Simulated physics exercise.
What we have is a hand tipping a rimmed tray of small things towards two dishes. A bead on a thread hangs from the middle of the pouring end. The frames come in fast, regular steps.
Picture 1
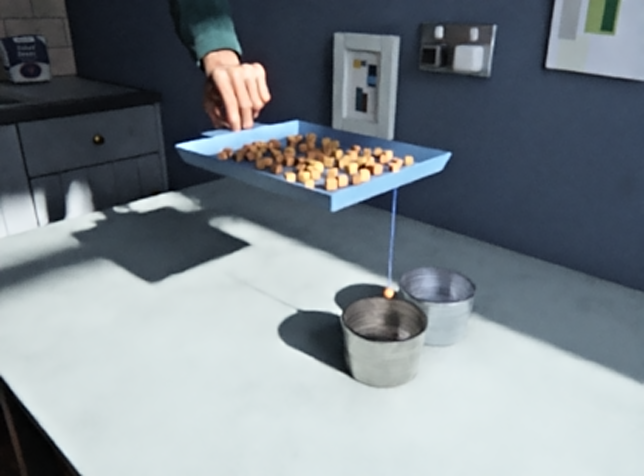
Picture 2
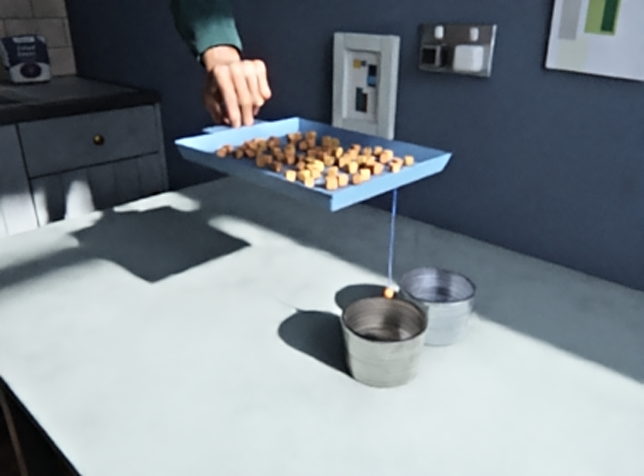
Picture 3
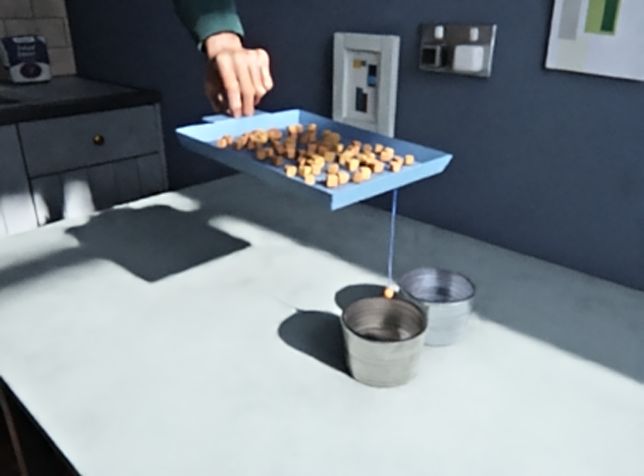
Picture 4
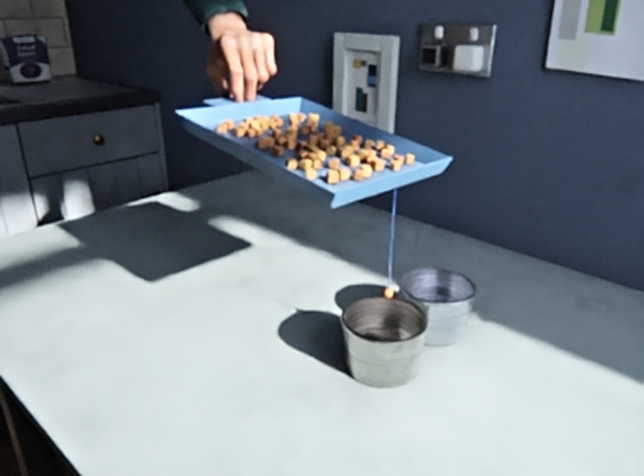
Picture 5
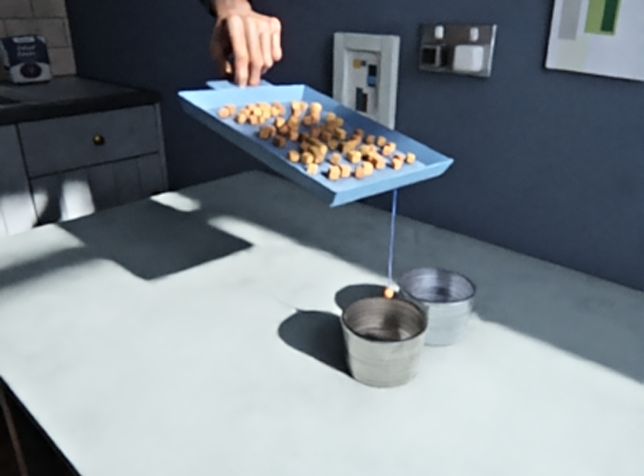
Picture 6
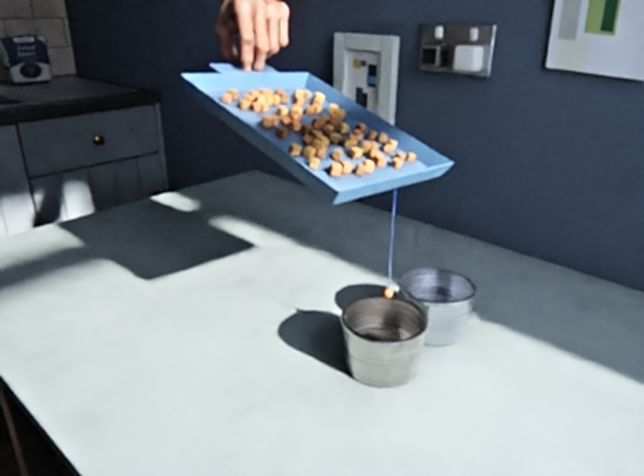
A hand in a dark green sleeve raises the far left end of a blue rimmed tray, steepening its slope towards the right while the small brown cubes shift slightly on it. The tray is above a pale kitchen worktop, seen from a fixed, slightly raised view, with a dark blue wall behind. Below its right end, a small orange bead hangs nearly still on a thread beside two grey metal dishes.
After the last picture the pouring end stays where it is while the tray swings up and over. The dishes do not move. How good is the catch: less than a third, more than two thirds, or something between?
In the dishes lies from one third to two thirds of it.
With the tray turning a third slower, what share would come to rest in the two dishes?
About 50 per cent.
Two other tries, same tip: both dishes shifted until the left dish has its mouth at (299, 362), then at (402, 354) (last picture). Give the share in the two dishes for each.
Near 0 % and 50 %.
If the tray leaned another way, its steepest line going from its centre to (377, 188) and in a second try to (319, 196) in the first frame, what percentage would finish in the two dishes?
Roughly 10 per cent, and 20 per cent.
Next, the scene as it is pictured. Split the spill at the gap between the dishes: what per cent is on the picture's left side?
About 10 per cent.
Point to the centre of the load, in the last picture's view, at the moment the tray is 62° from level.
Close to (412, 162).
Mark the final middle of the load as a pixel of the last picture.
Roughly at (446, 332).
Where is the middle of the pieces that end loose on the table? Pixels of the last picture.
Roughly at (497, 388).
Just after the last frame, tray tipped steeply; almost all on the tray; just a few in the air.
A moment on, tray tipped right over; roughly two thirds on the tray; about a tenth in the left dish; about a tenth in the right dish; about a tenth outside both; about a tenth in the air.
Further on, tray tipped past a quarter turn; about a tenth in the left dish; roughly half in the right dish; roughly half outside both.
When it is over, tray tipped past a quarter turn; about a tenth in the left dish; roughly half in the right dish; roughly half outside both.
